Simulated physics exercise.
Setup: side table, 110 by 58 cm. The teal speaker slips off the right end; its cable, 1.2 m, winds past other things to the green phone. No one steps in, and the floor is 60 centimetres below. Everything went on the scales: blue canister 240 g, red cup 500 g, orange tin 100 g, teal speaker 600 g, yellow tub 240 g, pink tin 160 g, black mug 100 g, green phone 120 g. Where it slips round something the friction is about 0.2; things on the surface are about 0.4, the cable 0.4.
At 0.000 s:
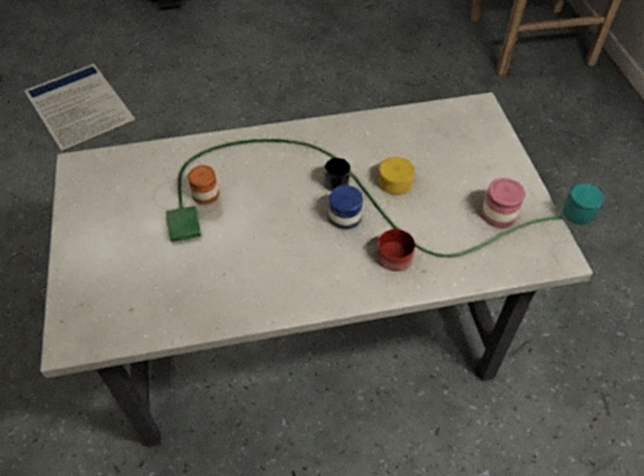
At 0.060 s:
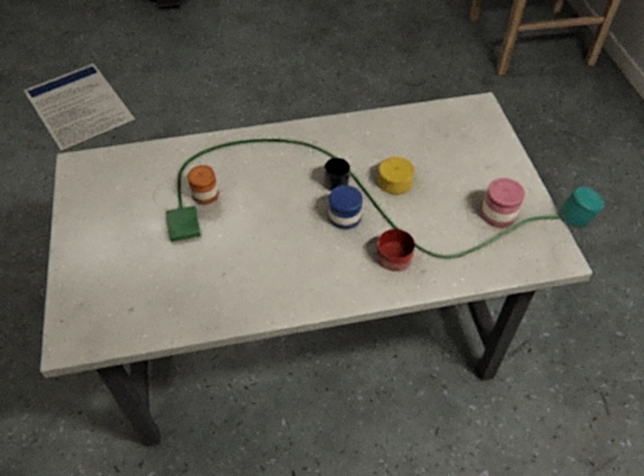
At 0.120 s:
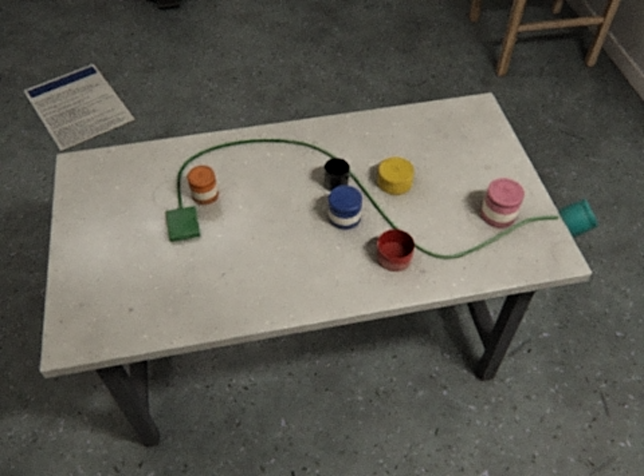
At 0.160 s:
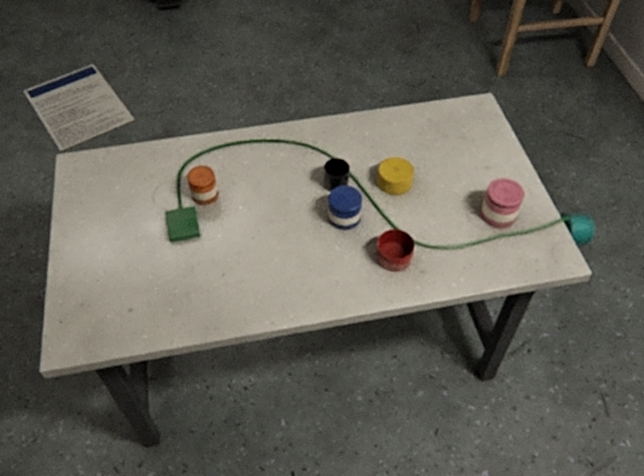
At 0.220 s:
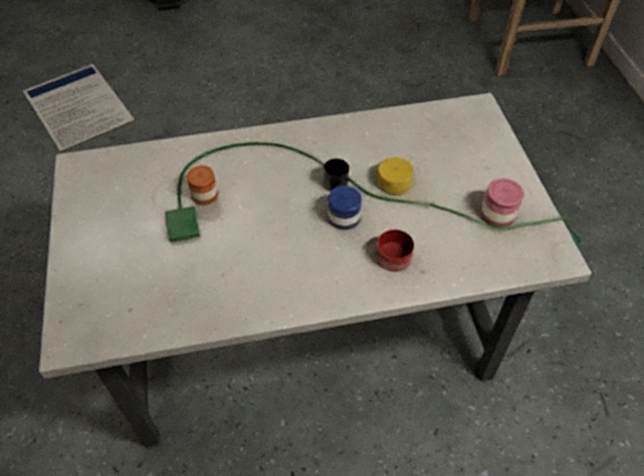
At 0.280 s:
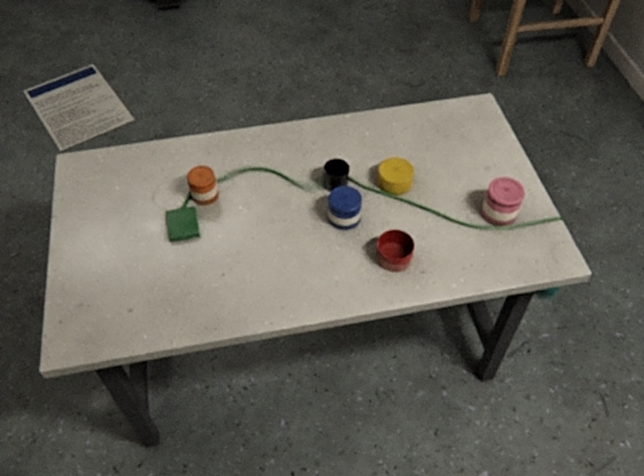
On a pale side table, a teal cylinder drops off the right edge, pulling a green cable across past the tins and cups.
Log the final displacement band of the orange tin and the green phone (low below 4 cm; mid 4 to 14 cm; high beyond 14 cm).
Log: Orange tin high, green phone high.
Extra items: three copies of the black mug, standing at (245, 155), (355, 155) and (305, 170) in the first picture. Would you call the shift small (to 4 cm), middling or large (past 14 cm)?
Big, slight, moderate.
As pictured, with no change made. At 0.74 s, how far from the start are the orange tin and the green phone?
Orange tin: 30 cm; green phone: 40 cm.
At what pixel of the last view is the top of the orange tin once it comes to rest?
Check near (305, 230) - that's where it comes to rest.
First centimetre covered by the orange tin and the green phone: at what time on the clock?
The orange tin at 0.32 seconds and the green phone at 0.34 seconds.
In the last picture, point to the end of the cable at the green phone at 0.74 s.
Around (334, 184).
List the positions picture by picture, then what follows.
Shows, orange tin (201, 174); green phone (183, 221); cable runs through (272, 140) (182, 169), in the first picture.
Shows, teal speaker (586, 198); cable runs through (182, 169), in the second picture.
Shows, teal speaker (579, 218); cable runs through (182, 169), in the third picture.
Shows, teal speaker (574, 230); cable runs through (182, 169), in the fourth picture.
Shows, cable runs through (563, 219) (185, 169), in the fifth picture.
Shows, orange tin (201, 175); green phone (182, 221); cable runs through (311, 187), in the sixth picture.
After 0.5 s, the cable's tail end at (273, 202); orange tin 20 cm off its start, green phone 19 cm off its start, pink tin 7 cm off its start.
After 0.7 s, the cable's tail end at (334, 184); green phone 38 cm off its start, orange tin 28 cm off its start, pink tin 7 cm off its start.
After 1.0 s, the cable's tail end at (339, 181); green phone 40 cm off its start at (347, 166), orange tin 28 cm off its start at (305, 230), pink tin 7 cm off its start at (512, 167).
After 1.2 s, the cable's tail end at (339, 181); green phone 40 cm off its start, orange tin 28 cm off its start, pink tin 7 cm off its start.
After 2.4 s, the cable's tail end at (339, 181); green phone 40 cm off its start at (347, 166), orange tin 28 cm off its start at (305, 230), pink tin 7 cm off its start at (512, 167), black mug 5 cm off its start at (339, 183).
